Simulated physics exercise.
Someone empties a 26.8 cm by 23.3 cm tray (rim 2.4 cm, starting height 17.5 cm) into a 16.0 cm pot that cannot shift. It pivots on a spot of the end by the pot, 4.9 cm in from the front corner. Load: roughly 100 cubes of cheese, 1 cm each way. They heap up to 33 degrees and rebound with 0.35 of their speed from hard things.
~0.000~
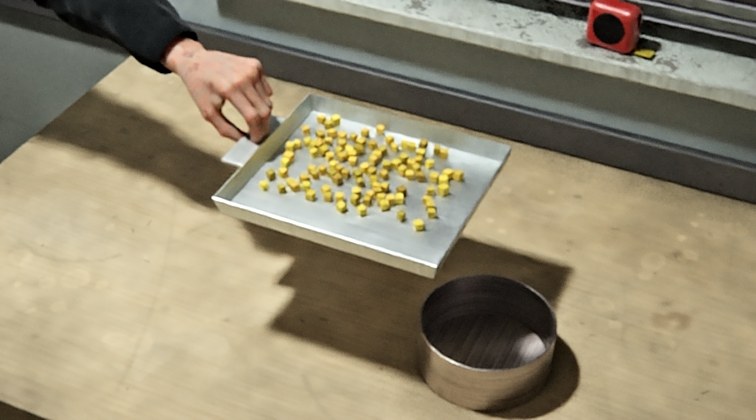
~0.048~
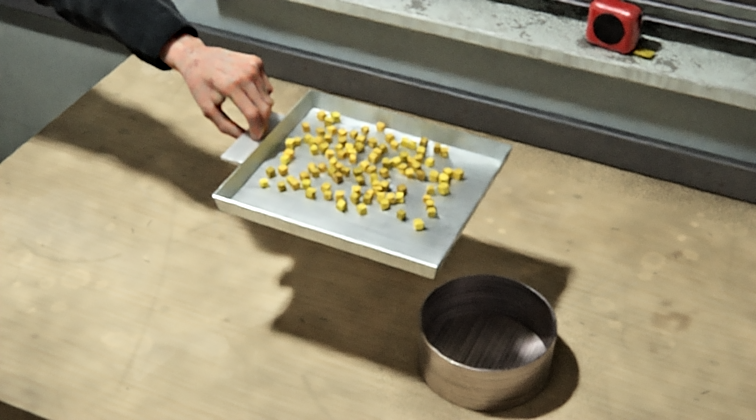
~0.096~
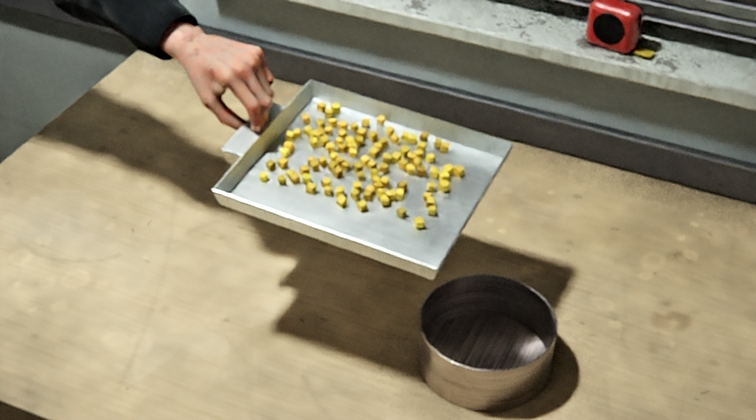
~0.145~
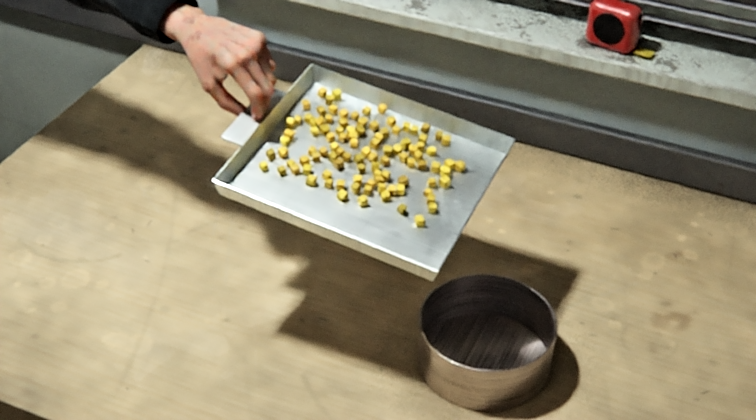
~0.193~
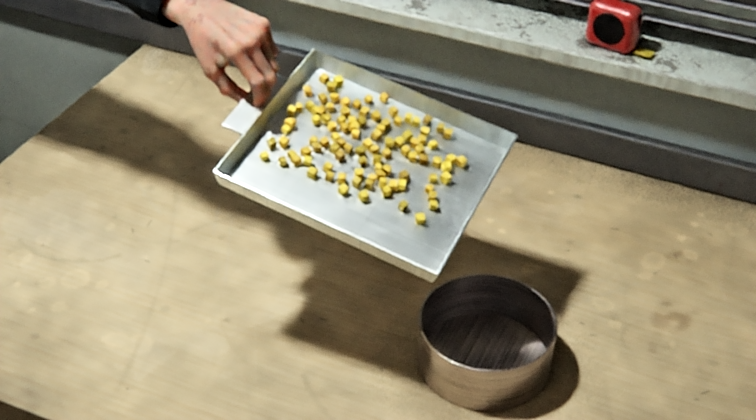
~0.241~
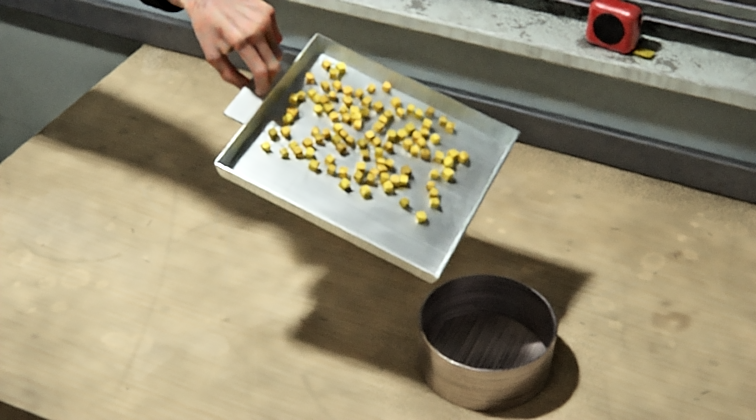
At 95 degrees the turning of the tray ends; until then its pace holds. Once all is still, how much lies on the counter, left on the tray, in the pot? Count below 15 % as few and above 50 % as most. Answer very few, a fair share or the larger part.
Counter the larger part, tray very few, pot a fair share.
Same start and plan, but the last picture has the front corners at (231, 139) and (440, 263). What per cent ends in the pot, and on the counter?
Pot 25, counter 75.
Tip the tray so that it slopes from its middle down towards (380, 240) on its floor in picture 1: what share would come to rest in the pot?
Some 10 per cent.
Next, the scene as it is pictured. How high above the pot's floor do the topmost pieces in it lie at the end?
Some 1.5 cm.
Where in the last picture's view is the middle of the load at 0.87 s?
Around (462, 297).
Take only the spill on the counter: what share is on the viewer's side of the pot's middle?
About 100 per cent.
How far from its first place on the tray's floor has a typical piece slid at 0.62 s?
Roughly 7 cm.
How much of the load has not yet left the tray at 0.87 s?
Some 50 per cent of the load.
Then, at 0.62 s, tilt 55 degrees; the tray holds 100 %, the pot 0 %.
Then, at 0.87 s, tilt 80 degrees; the tray holds 50 %, the pot 5 %.
After 1.24 s, tilt 95 degrees; the tray holds 10 %, the pot 35 %.
At rest (3.4 s), counter 60 %, tray 0 %, pot 40 %.
